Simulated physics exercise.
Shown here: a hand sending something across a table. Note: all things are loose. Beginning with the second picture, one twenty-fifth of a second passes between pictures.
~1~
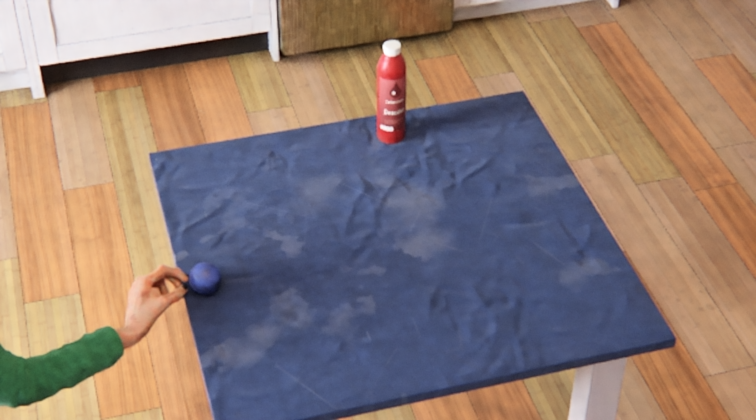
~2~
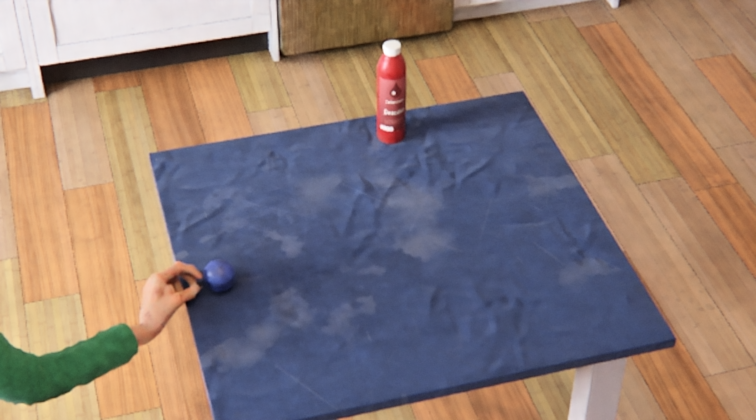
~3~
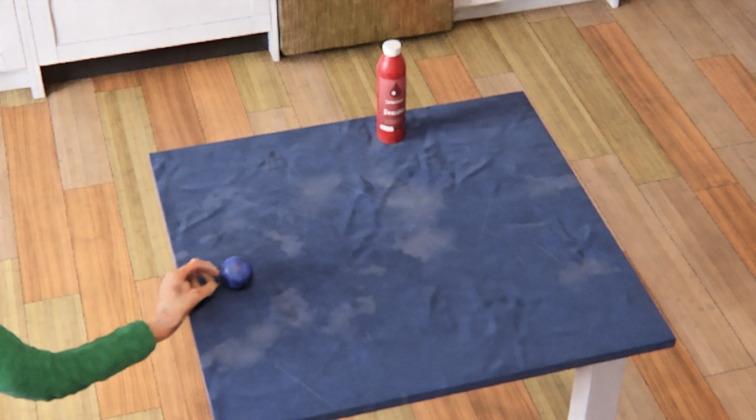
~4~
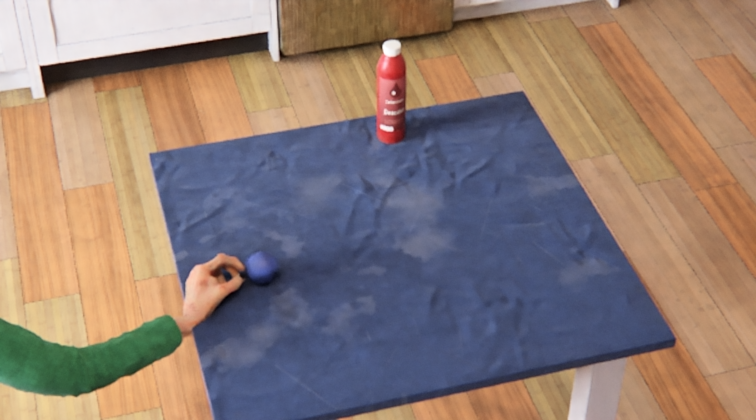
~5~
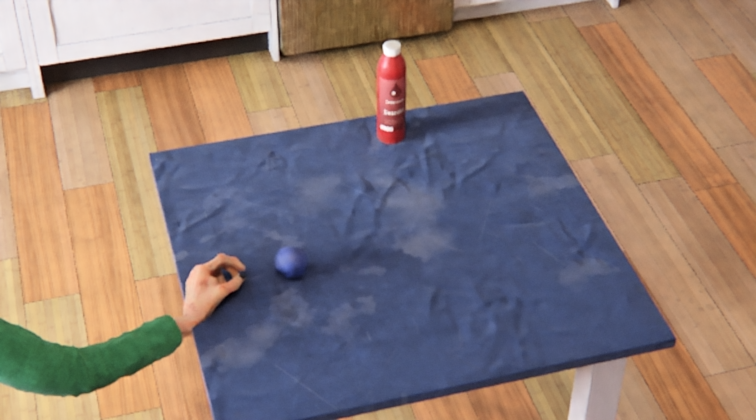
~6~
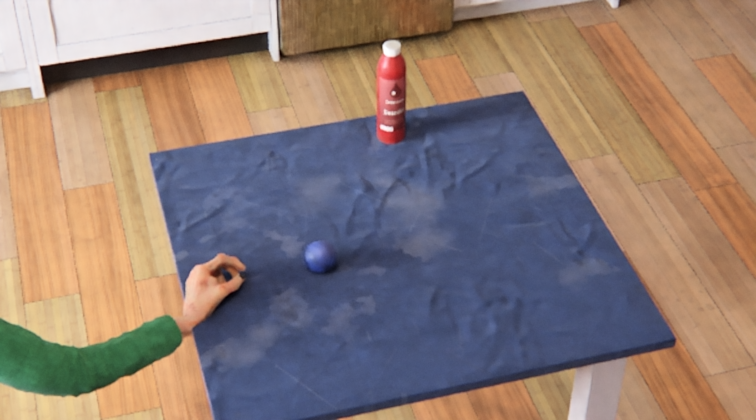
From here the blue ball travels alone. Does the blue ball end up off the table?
I expect it will be clear of the table.
Then, 0.20 s after the last picture, blue ball rolled well along near (457, 231).
Then, 0.40 s after the last picture, blue ball rolled well along near (581, 208).
Then, 0.70 s after the last picture, blue ball now off the table.
Then, 0.90 s after the last picture, things are still on the move.
By the end, off the table, blue ball.
